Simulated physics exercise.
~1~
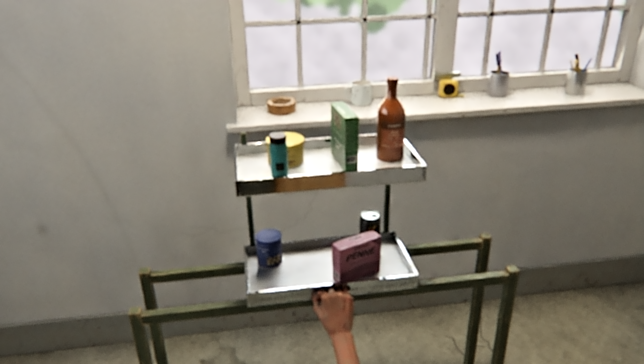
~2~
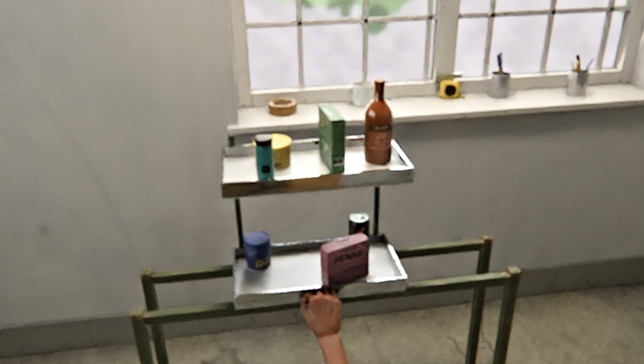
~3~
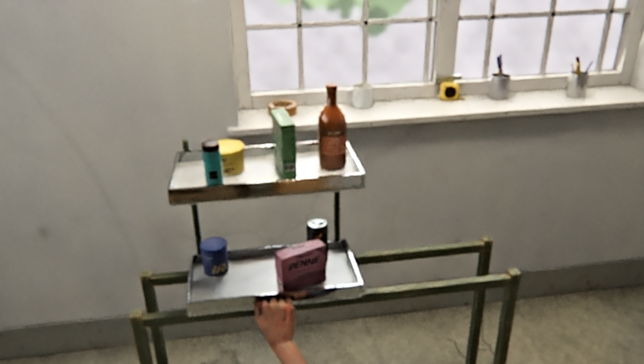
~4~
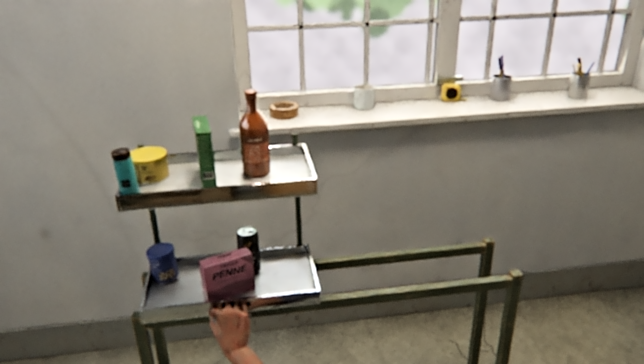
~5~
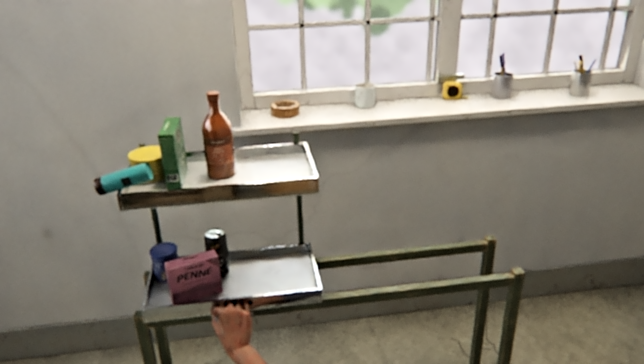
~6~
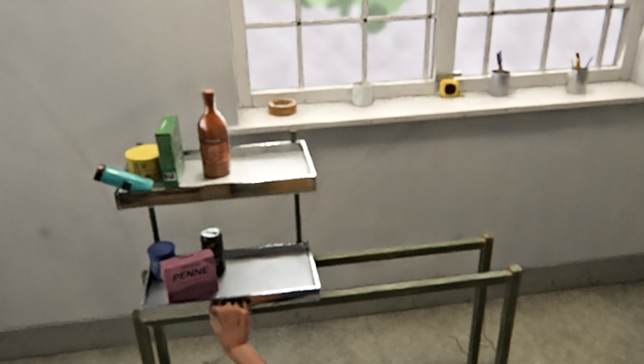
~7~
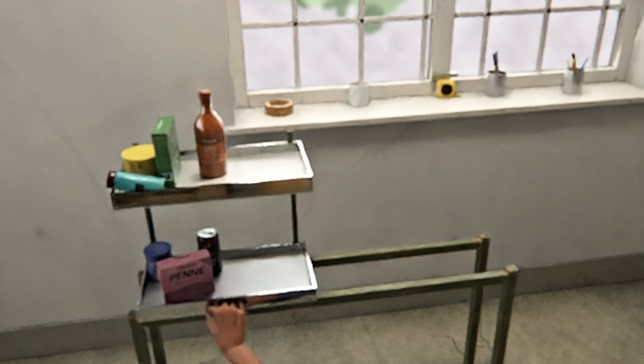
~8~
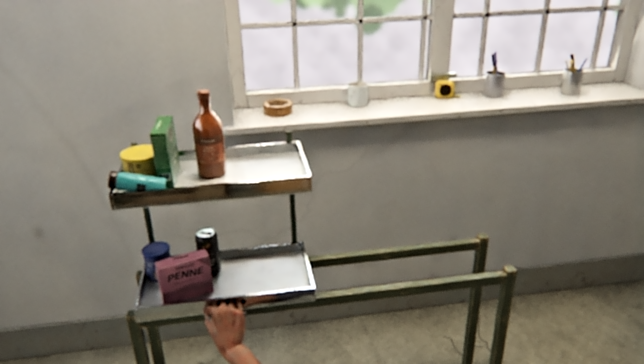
A two-tier metal tray rack, pushed by a hand at its lower front edge, stands on green rails before a grey wall and window, seen from slightly above. The upper tray holds a turquoise shaker, yellow tub, green packet and orange-brown bottle; the lower holds a blue tin, pink packet and black can. The rack slides left, gathering speed, then stops abruptly at the left end. The shaker topples onto its side at the tray's left edge, while other items slide left upright. The shaker settles lying before the tub, everything else standing.
